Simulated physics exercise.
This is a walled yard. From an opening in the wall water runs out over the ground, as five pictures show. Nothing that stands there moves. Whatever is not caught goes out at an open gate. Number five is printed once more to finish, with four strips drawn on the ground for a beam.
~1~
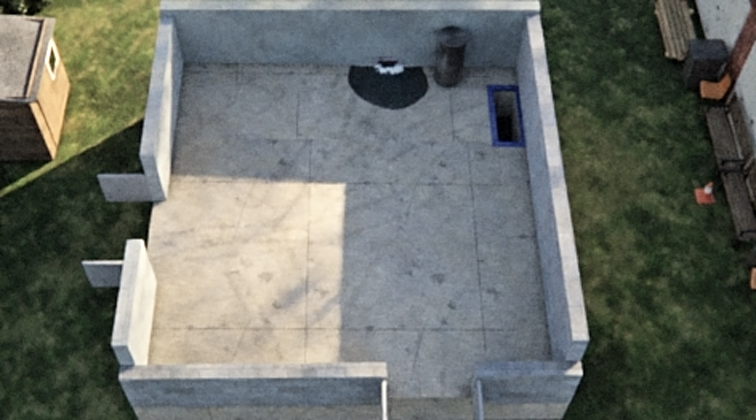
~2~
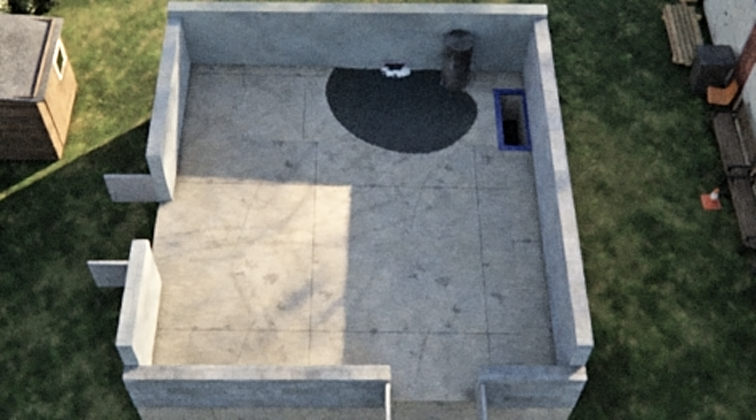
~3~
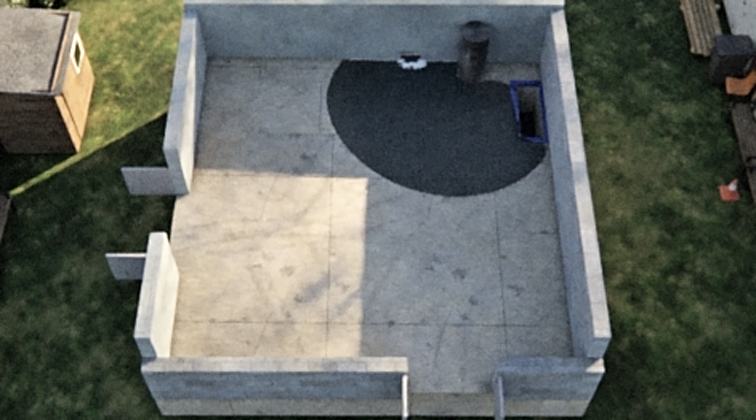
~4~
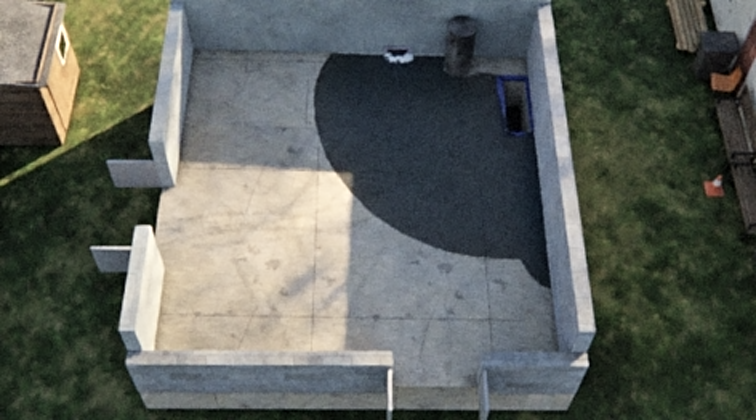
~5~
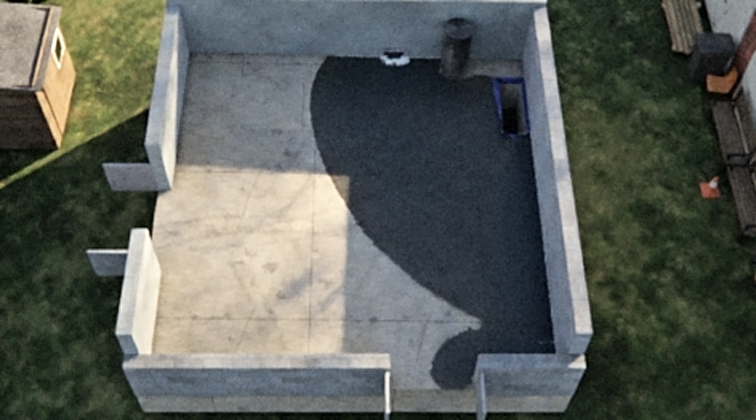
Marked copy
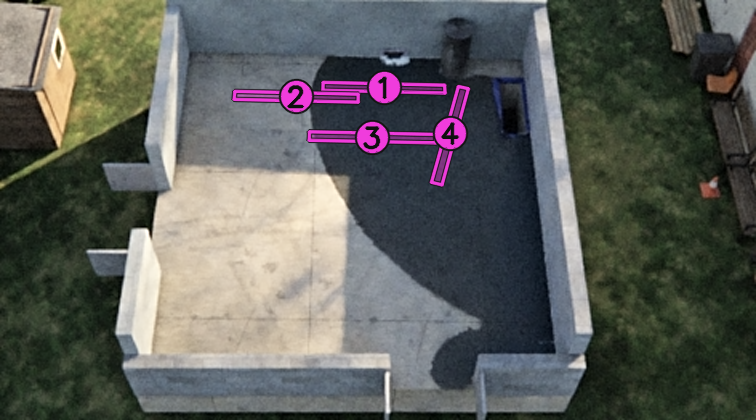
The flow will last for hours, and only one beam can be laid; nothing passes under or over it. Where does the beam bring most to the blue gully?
Spot 3.
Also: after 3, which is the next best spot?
1 it is.
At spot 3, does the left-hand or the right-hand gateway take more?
The right one.
On the marked copy, 1 from (323, 86) to (444, 89); 2 from (234, 95) to (358, 98); 3 from (309, 136) to (435, 138); 4 from (436, 183) to (463, 87).
Choosing 1, about 43 % of the stream goes into the blue gully, about 49 % out by the gates.
Choosing 2, about 30 % of the stream goes into the blue gully, about 67 % out by the gates.
Choosing 3, about 62 % of the stream goes into the blue gully, about 32 % out by the gates.
Choosing 4, about 33 % of the stream goes into the blue gully, about 65 % out by the gates.
